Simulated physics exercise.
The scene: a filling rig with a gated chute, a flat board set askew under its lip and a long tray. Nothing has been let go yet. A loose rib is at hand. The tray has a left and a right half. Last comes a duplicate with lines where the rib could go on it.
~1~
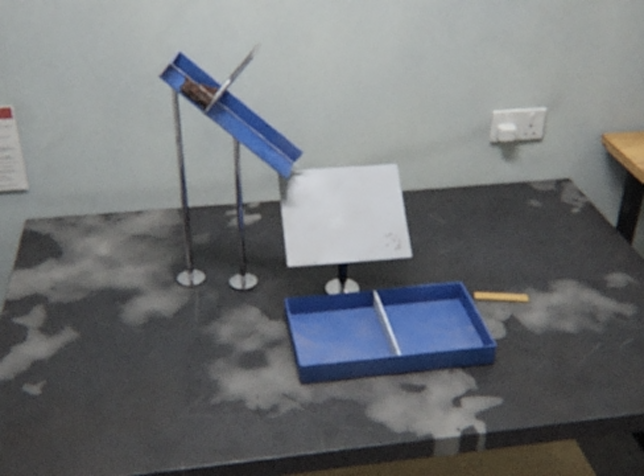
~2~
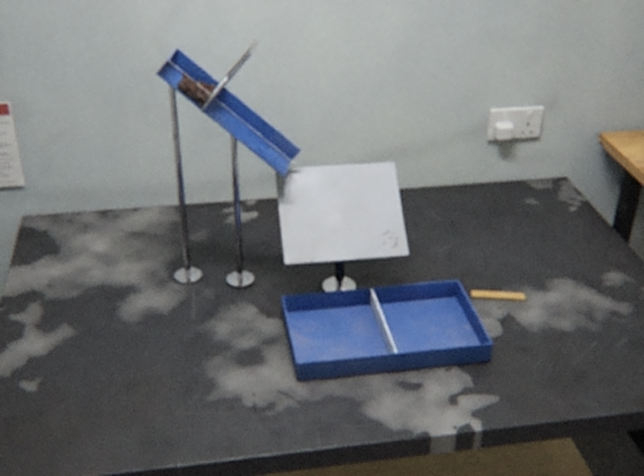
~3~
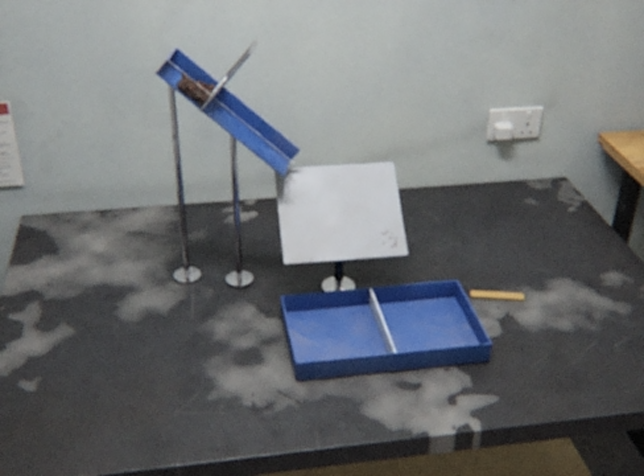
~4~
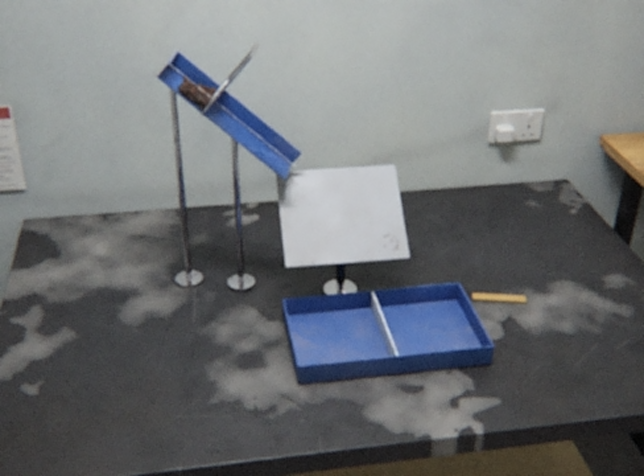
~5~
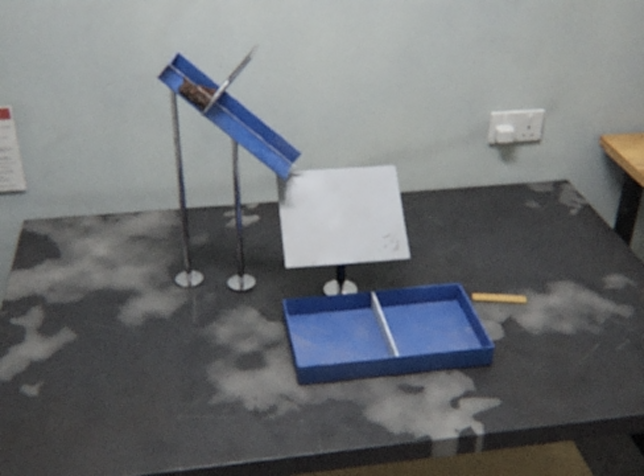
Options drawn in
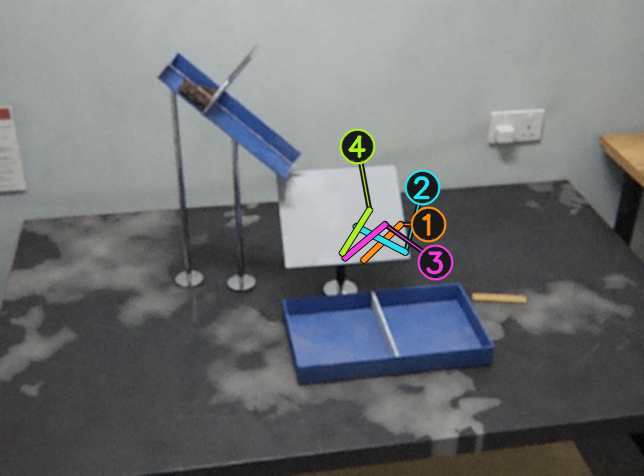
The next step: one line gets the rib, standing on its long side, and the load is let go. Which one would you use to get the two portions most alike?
Best: 2.
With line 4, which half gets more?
The left half.
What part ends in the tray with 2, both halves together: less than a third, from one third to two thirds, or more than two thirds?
Line 2 gives more than two thirds.
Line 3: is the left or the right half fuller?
More lands on the left.
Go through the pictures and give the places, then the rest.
The first picture shows load behind the gate at (202, 96), allspice berries; lip of the chute at (290, 172), sloping fairly steeply.
The second picture shows middle of the board at (341, 211), tilted fairly steeply; middle of its low edge at (348, 260); of its high edge at (335, 165).
The third picture shows front corners of the tray at (297, 363) and (491, 343); front end of its middle wall at (396, 353); gate still shut at (220, 86).
The fourth picture shows middle of the load at (200, 97); lip at (288, 173).
The fifth picture shows middle of the load at (200, 97); lip at (288, 173).
On the marked copy, line 1 from (400, 224) to (363, 260); line 2 from (356, 226) to (405, 252); line 3 from (385, 224) to (344, 258); line 4 from (369, 209) to (342, 253).
If 1 is chosen, of what is caught, nearly all in the left half, a small part in the right.
If 2 is chosen, of what is caught, about a third in the left half, about two thirds in the right.
If 3 is chosen, of what is caught, nearly all in the left half, a stray few in the right.
If 4 is chosen, of what is caught, nearly all in the left half, a stray few in the right.
